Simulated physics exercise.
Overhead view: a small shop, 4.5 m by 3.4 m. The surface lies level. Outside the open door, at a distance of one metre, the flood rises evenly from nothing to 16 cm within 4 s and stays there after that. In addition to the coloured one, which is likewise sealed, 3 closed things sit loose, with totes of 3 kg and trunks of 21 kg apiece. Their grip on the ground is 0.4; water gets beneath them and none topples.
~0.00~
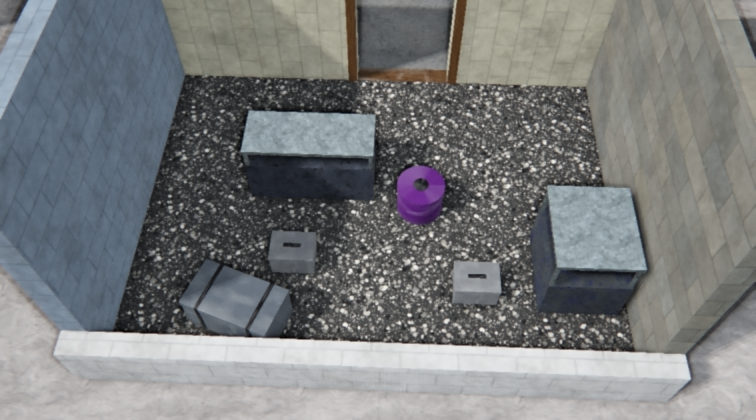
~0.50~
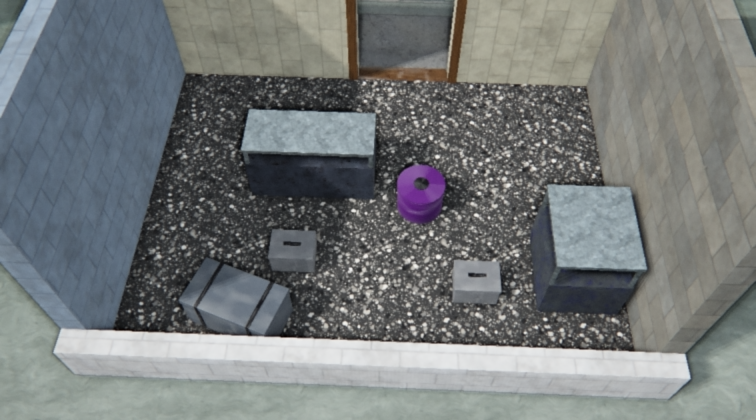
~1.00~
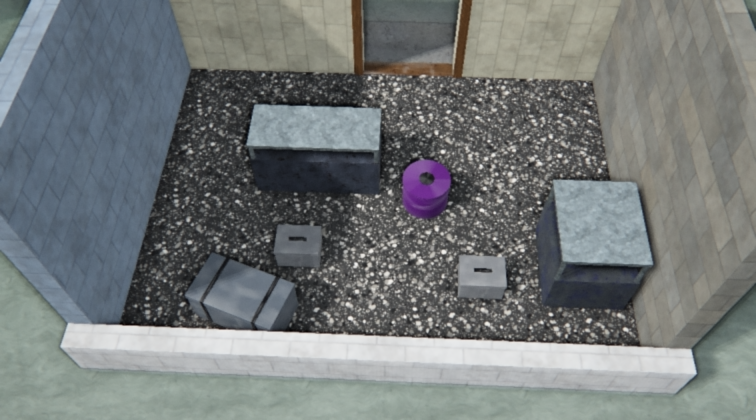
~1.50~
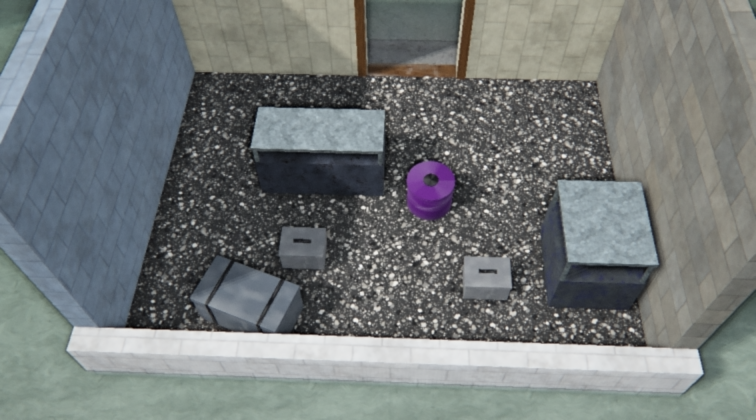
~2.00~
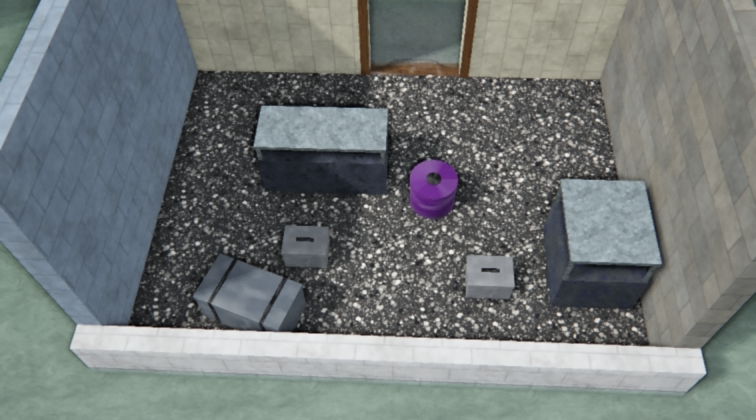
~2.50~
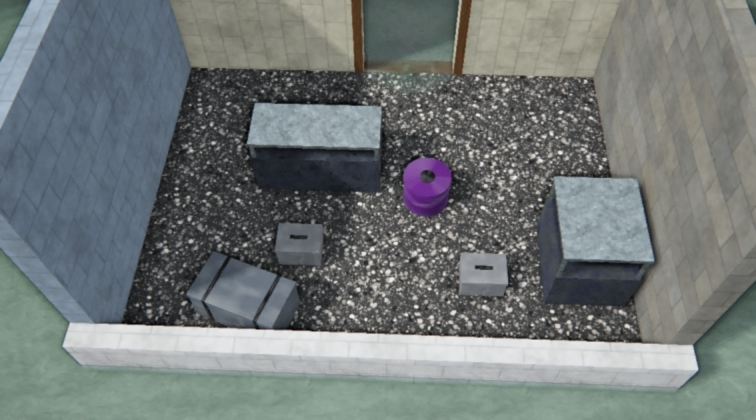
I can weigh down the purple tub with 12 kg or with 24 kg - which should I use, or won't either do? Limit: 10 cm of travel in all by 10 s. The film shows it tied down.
Go with the heavier one.
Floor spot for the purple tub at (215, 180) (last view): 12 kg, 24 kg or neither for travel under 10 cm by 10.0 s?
Looking at the loads, both keep it.
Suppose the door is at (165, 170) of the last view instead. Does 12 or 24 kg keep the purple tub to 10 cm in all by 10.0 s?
The answer is that the lesser mass suffices.
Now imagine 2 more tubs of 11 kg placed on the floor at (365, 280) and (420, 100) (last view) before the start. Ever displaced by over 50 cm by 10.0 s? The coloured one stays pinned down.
The first comes out below the threshold, the second above the threshold.
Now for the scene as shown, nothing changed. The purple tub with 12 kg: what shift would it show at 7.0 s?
Around 30 centimetres out of place.
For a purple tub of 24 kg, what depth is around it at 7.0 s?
5 cm, roughly.
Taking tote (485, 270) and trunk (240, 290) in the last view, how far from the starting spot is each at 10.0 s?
In turn: 20 cm, 0 cm.
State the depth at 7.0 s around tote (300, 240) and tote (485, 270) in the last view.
About 1 and 2 cm.
After 3.5 s the purple tub would be 0 cm from its start with 12 kg and 0 cm from its start with 24 kg; 0 cm of water round it then.
After 4.5 s the purple tub would be 0 cm from its start with 12 kg and 0 cm from its start with 24 kg; 4 cm of water round it then.
After 7.0 s the purple tub would be 33 cm from its start with 12 kg and 0 cm from its start with 24 kg; 5 cm of water round it then.
After 10.0 s the purple tub would be 38 cm from its start with 12 kg and 0 cm from its start with 24 kg; 6 cm of water round it then.
